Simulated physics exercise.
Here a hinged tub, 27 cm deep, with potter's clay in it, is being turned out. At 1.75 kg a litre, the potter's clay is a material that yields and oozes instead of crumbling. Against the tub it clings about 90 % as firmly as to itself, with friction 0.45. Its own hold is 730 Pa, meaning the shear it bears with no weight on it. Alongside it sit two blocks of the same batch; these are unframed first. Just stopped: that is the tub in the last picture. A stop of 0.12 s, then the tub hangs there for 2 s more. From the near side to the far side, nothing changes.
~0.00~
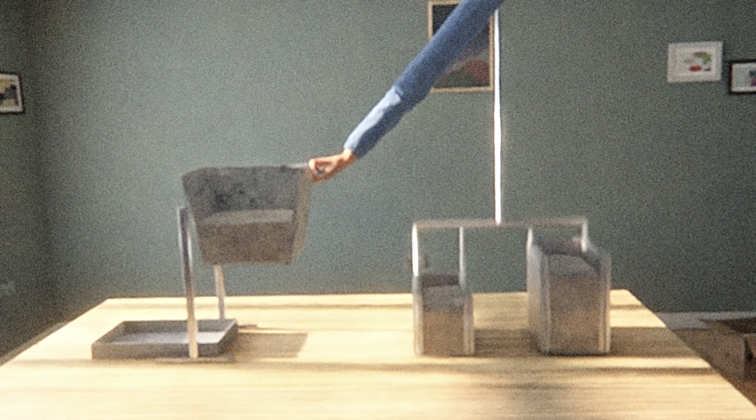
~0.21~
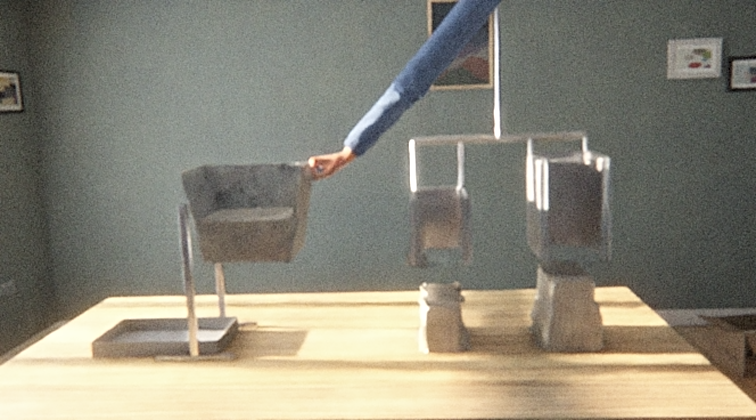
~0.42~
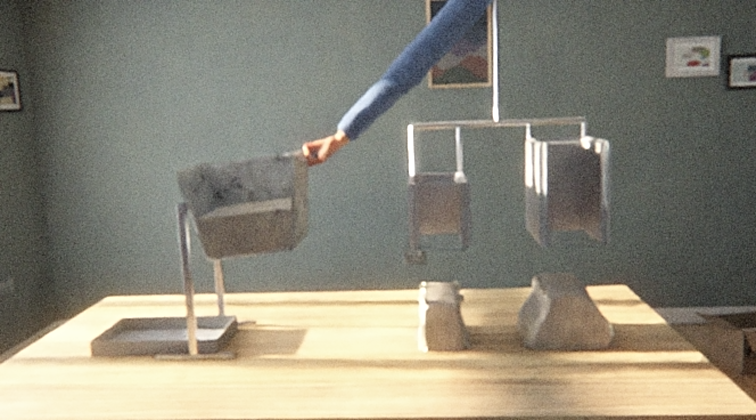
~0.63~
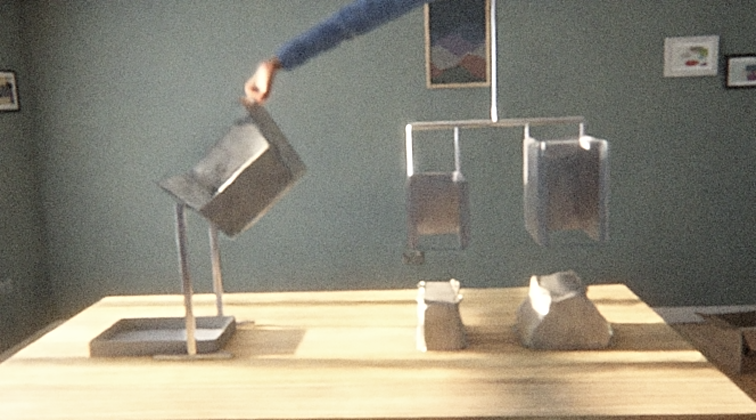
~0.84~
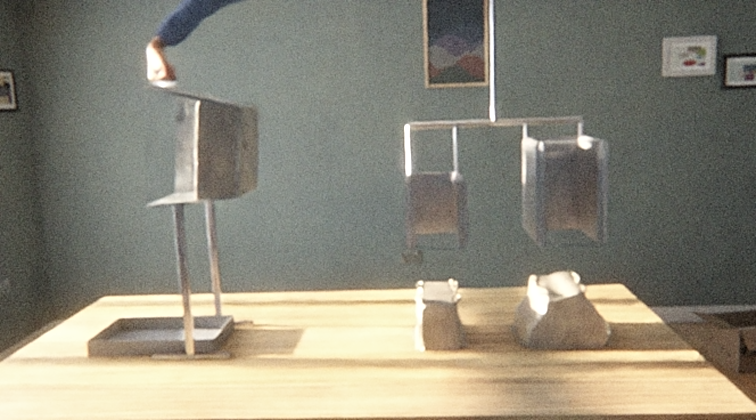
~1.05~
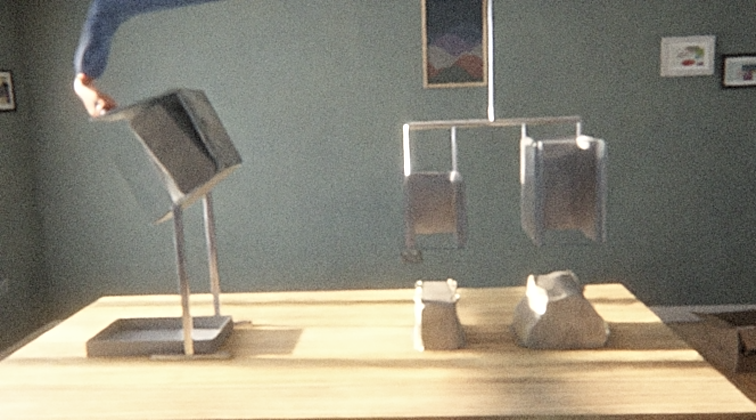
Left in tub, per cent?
0 %.
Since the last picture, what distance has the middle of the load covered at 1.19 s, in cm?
Some 14 cm.
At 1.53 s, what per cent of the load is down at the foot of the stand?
70 %.
By 1.19 s, the tub is at 115 degrees and holds 76 %.
By 1.36 s, the tub is at 115 degrees and holds 25 %.
By 1.53 s, the tub is at 115 degrees and holds 0 %.
By 1.70 s, the tub is at 115 degrees and holds 0 %.
By 3.05 s, at the end, the tub is at 115 degrees and holds 0 %.
